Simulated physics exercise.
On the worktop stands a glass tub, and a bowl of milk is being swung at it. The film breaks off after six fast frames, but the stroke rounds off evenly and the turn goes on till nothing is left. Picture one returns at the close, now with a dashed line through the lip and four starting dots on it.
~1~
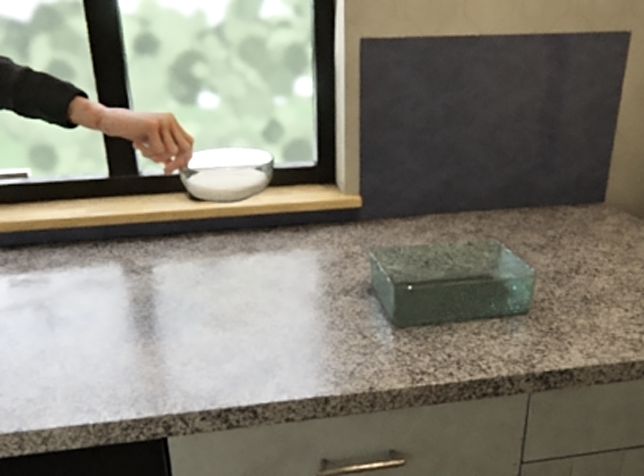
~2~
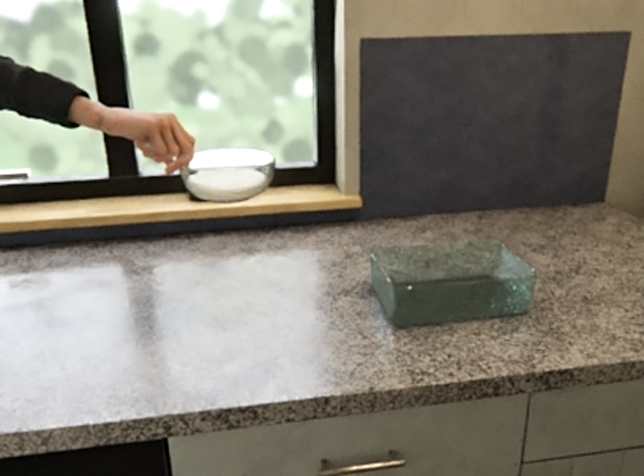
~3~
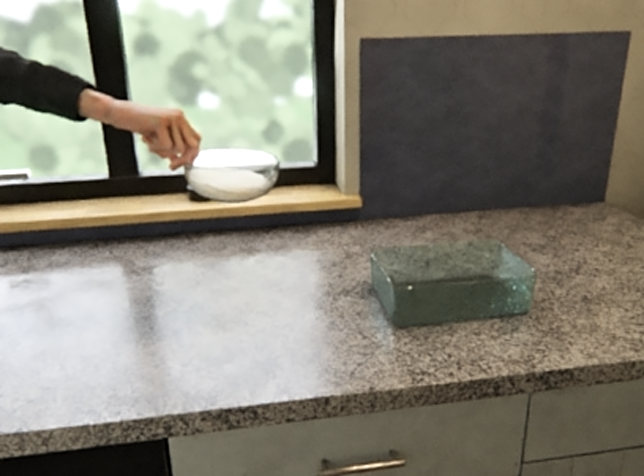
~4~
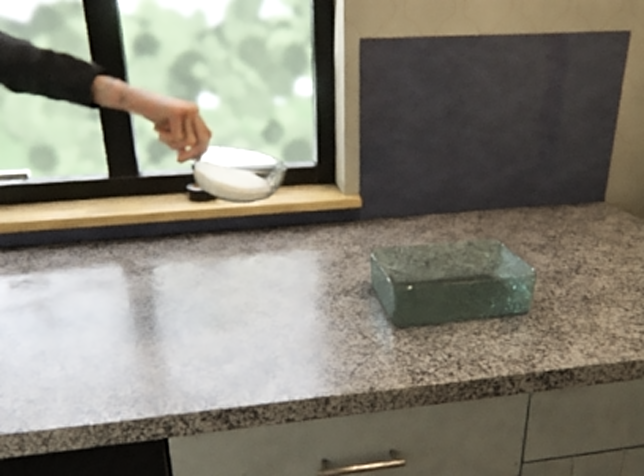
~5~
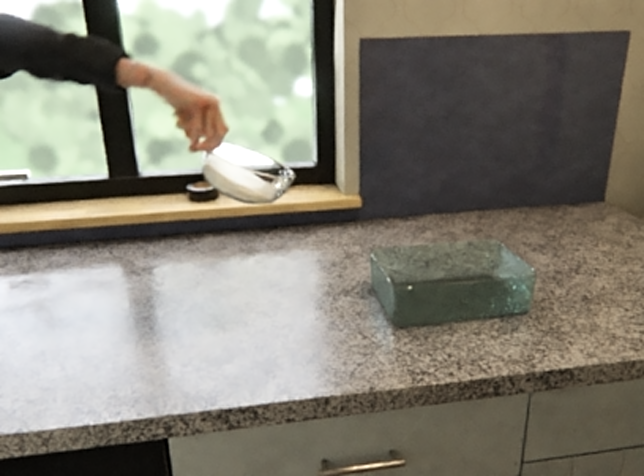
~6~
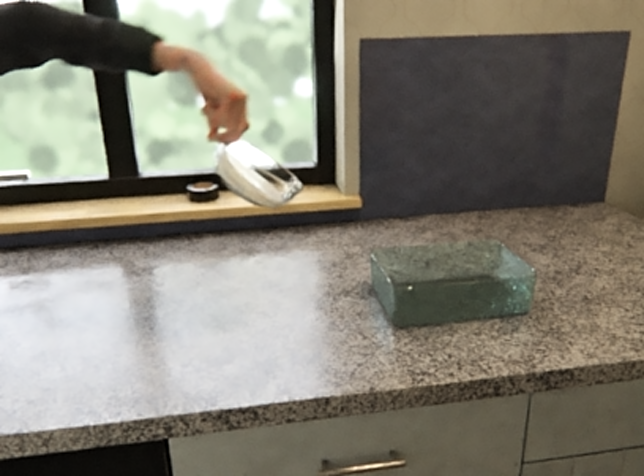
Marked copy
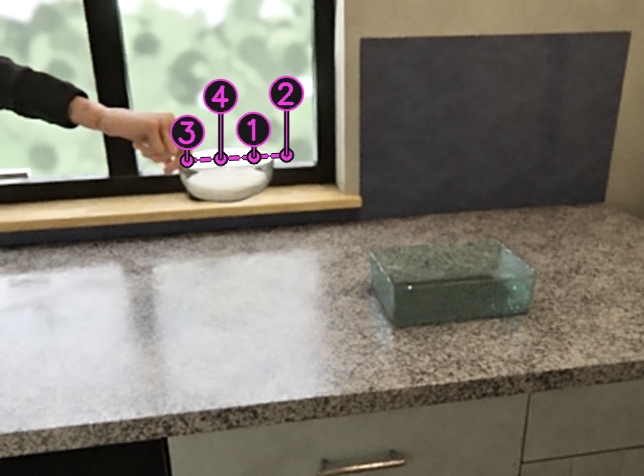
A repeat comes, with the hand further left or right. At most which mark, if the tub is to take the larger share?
It is 1.
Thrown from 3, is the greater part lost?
Yes.
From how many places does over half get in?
Two of the four.
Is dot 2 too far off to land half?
No, that is safe.
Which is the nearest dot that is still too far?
The answer is 4.
On the marked copy, 1 at (253, 157); 2 at (286, 155); 3 at (187, 160); 4 at (220, 158).
If 1 is chosen, about 73 % lands in the tub, 16 % falls short and 11 % goes beside or beyond.
If 2 is chosen, about 74 % lands in the tub, 6 % falls short and 20 % goes beside or beyond.
If 3 is chosen, about 0 % lands in the tub, 94 % falls short and 6 % goes beside or beyond.
If 4 is chosen, about 17 % lands in the tub, 77 % falls short and 6 % goes beside or beyond.
